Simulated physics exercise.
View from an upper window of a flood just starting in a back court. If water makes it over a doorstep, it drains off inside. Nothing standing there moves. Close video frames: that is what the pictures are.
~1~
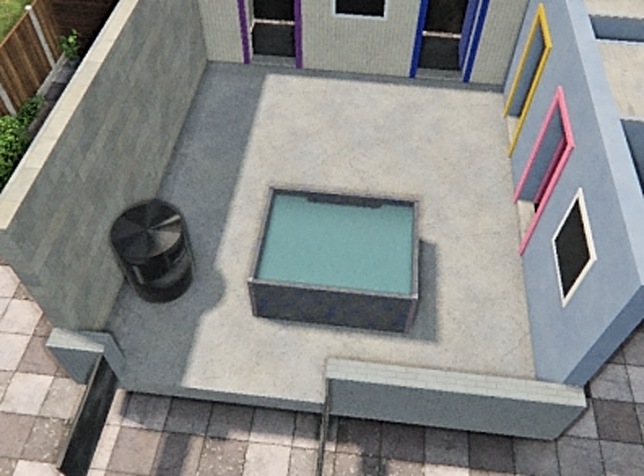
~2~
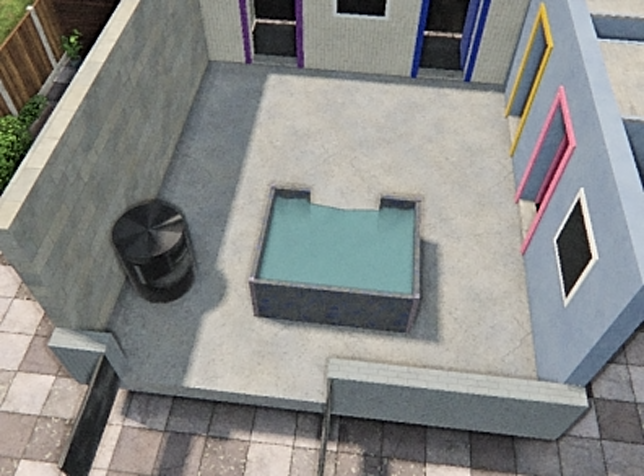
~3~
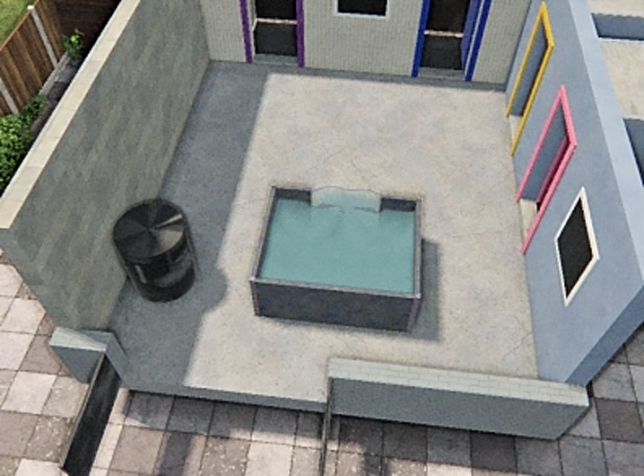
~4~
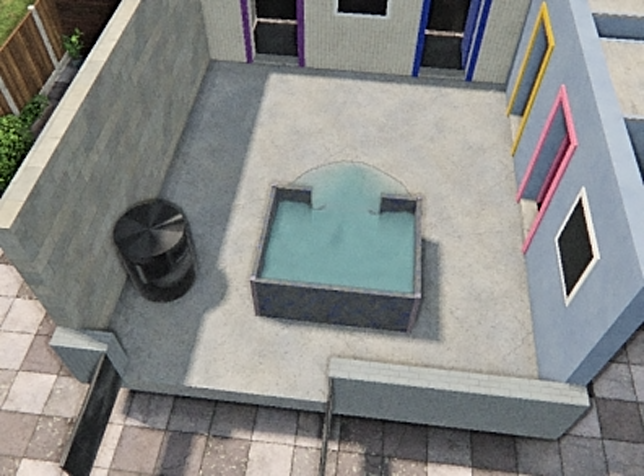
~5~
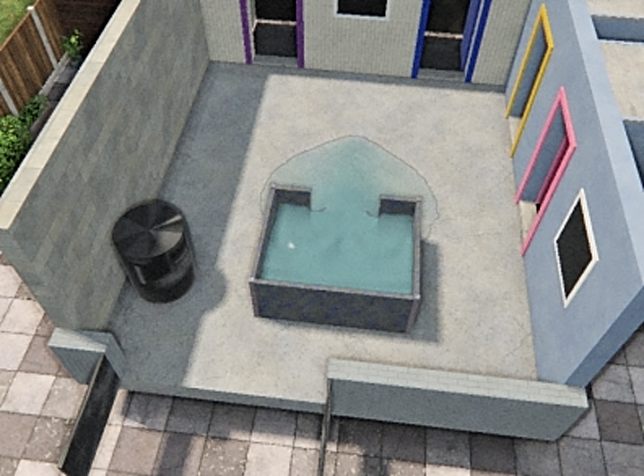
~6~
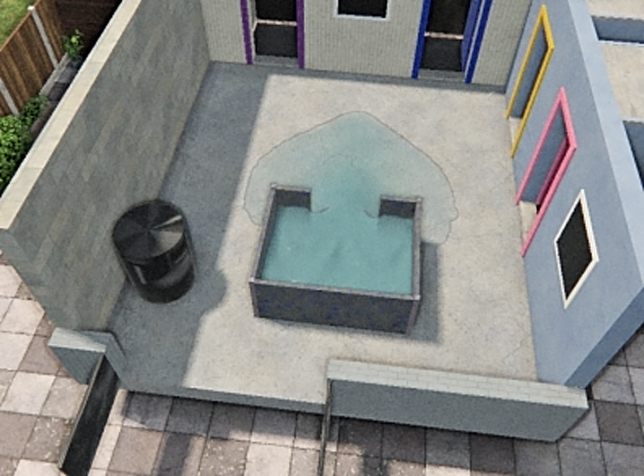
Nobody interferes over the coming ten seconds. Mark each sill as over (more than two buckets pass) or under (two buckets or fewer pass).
The pink door is under, the purple door is over, the blue door is over, the yellow door is over.
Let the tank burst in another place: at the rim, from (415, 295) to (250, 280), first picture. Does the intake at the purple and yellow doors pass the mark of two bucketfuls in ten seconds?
In brief, the purple stops short; the yellow stops short.
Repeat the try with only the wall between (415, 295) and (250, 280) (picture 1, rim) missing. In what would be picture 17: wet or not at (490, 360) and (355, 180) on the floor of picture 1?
In the order asked: Inundated, then unwetted.
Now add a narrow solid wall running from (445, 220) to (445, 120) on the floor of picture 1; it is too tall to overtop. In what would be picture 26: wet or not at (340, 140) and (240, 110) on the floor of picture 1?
As listed: Covered, wet.
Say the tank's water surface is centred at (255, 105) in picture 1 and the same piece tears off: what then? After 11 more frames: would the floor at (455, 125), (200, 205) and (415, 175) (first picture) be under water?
Spot one is touched, spot two is not touched, spot three is not touched.
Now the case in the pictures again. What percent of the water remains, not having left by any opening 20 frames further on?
Estimate: Near 92 %.
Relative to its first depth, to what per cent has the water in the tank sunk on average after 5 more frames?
Roughly 58 percent.
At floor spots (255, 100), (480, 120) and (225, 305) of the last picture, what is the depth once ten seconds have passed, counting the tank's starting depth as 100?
6, 8 and 6 per cent, roughly.
A moment on, water covers 45 % of the floor; the pink door not reached, the purple door not reached, the blue door wet at the sill, nothing in, the yellow door not reached.
Next, water covers 55 % of the floor; the pink door wet at the sill, nothing in, the purple door over two buckets in, the blue door over two buckets in, the yellow door under two buckets in.
Then, water covers 55 % of the floor; the pink door wet at the sill, nothing in, the purple door over two buckets in, the blue door far over two buckets in, the yellow door under two buckets in.
Later, water covers 75 % of the floor; the pink door wet at the sill, nothing in, the purple door far over two buckets in, the blue door far over two buckets in, the yellow door over two buckets in.
In the end, water covers 95 % of the floor; the pink door wet at the sill, nothing in, the purple door far over two buckets in, the blue door far over two buckets in, the yellow door over two buckets in.
